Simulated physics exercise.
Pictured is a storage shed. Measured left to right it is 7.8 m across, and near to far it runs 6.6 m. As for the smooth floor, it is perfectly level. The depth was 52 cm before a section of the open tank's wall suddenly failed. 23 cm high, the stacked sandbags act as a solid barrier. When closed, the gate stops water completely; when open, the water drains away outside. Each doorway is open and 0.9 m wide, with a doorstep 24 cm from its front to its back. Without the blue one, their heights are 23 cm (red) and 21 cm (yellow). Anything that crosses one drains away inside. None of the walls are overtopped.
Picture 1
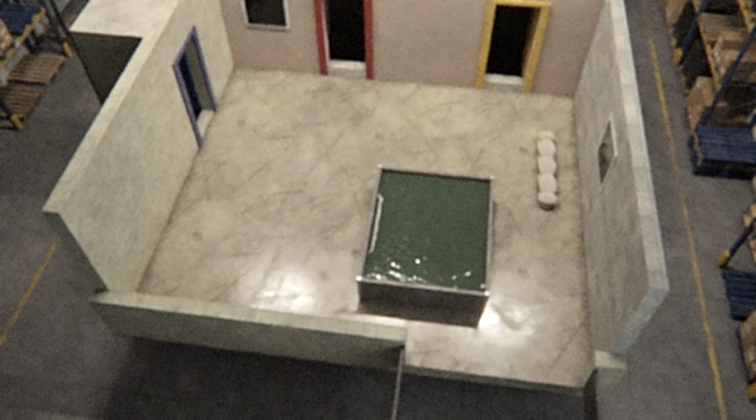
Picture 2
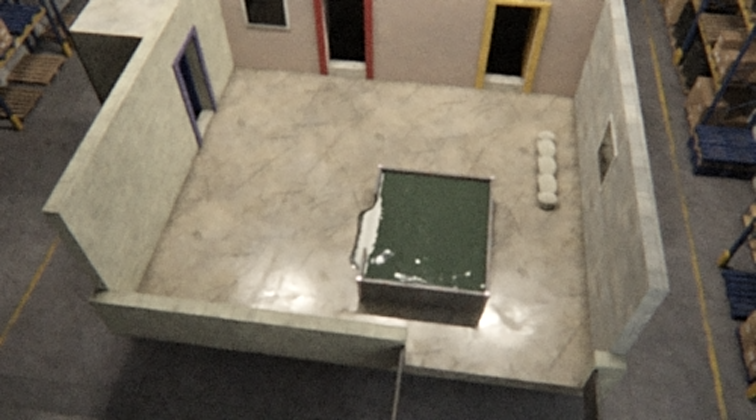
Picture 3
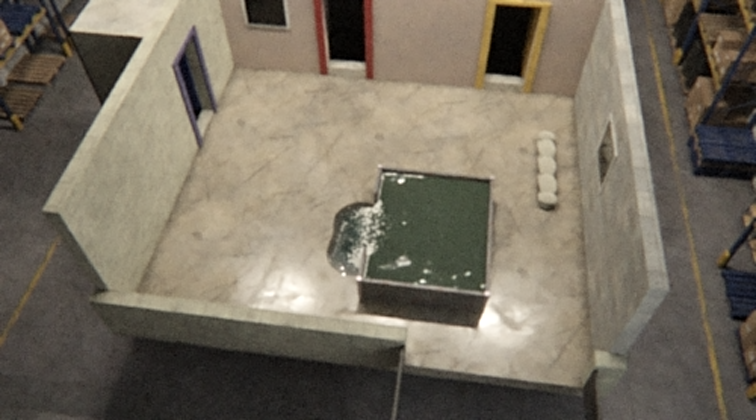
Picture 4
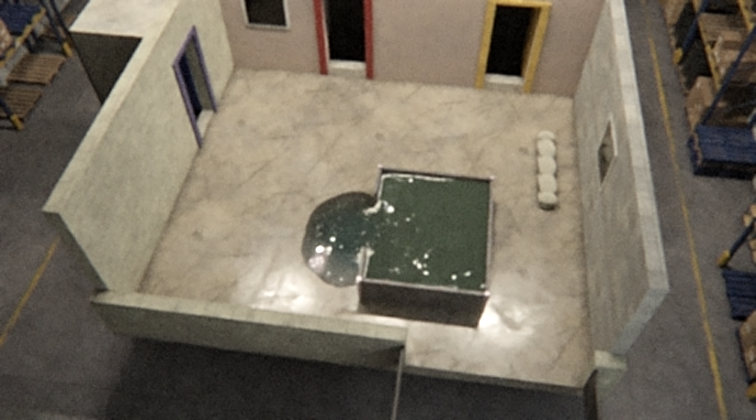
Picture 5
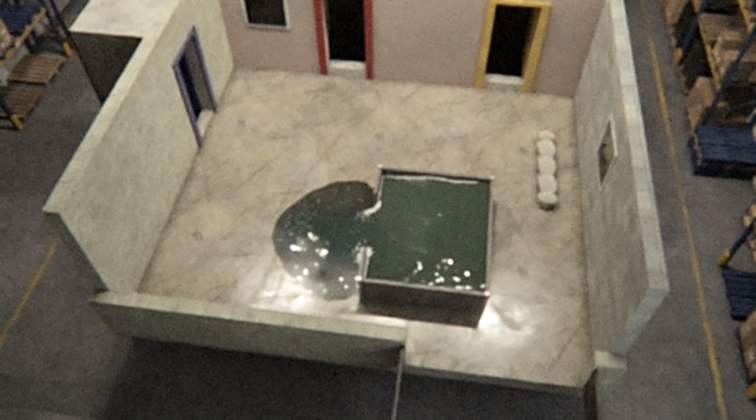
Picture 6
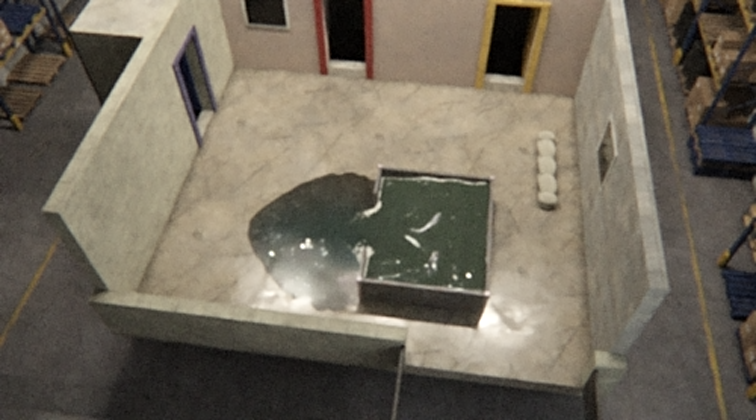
Dark green water pours from the left side of a square open tank and spreads leftward over the pale marbled floor, widening from a small bulge into a broad, rounded, glinting puddle. The steady view looks down from above into a roofless, walled room inside a warehouse with shelving on both sides. A blue doorway stands at left, red and yellow ones at the back, and a row of white sandbags at right.
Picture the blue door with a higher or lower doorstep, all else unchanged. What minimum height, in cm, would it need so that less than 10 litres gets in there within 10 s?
About 9 cm.
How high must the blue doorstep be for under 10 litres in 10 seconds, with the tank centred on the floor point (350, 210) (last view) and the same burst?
Roughly 12.0 centimetres.
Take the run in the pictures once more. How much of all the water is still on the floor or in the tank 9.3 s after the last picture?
About 98 %.
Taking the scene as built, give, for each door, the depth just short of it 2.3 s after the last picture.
Door depths (cm): Red = 0, yellow = 0, blue = 12.
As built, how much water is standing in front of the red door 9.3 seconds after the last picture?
Lab note: Depth approx. 7.5 cm.
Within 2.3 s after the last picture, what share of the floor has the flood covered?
Roughly 40 percent of the floor.
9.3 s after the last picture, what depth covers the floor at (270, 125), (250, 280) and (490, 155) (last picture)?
Depths of roughly 9 cm, 8 cm and 2 cm, in that order.
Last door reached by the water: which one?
The last one is the yellow door.
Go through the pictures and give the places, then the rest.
The first picture shows the open tank at (429, 228) is whole and still, 52 cm deep; the blue door at (197, 91) is dry.
In the second picture, water pours out at (372, 234) and has run 0.2 m, to (355, 261); about 6 cm deep outside, 52 cm at the back.
In the third picture, the gap is at (372, 235), the front 0.7 m out at (332, 258); the back of the open tank holds 52 cm.
In the fourth picture, water pours out at (372, 235) and has run 1.1 m, to (307, 252); about 7 cm deep outside, 52 cm at the back.
In the fifth picture, the front is at (278, 238), 1.7 m from the gap at (372, 234); 2.9 m2 of floor is wet, 52 cm left at the back.
In the sixth picture, the gap is at (372, 234), the front 2.2 m out at (253, 232); the back of the open tank holds 49 cm; 2.7 m in a straight line remain to the blue door at (197, 91).
Then, 0.7 s after the last picture water covers 20 % of the floor, deepest (30 cm) near (366, 237); it has not reached the blue door.
Then, 2.3 s after the last picture water covers 40 % of the floor, deepest (27 cm) near (135, 296); 12 cm at the blue door, 6 litres in over its 7 cm doorstep.
Then, 9.3 s after the last picture water covers 85 % of the floor, deepest (10 cm) near (212, 117); 8 cm at the blue door, 25 litres in over its 7 cm doorstep.
At the blue door as built, the water peaked near 13 cm, 2.1 s after the last picture.
With a doorstep of 7 cm, 25 litres would have come in within the 10 s; with 11.5 cm, 3 litres. So under 10 litres takes about 9 cm.
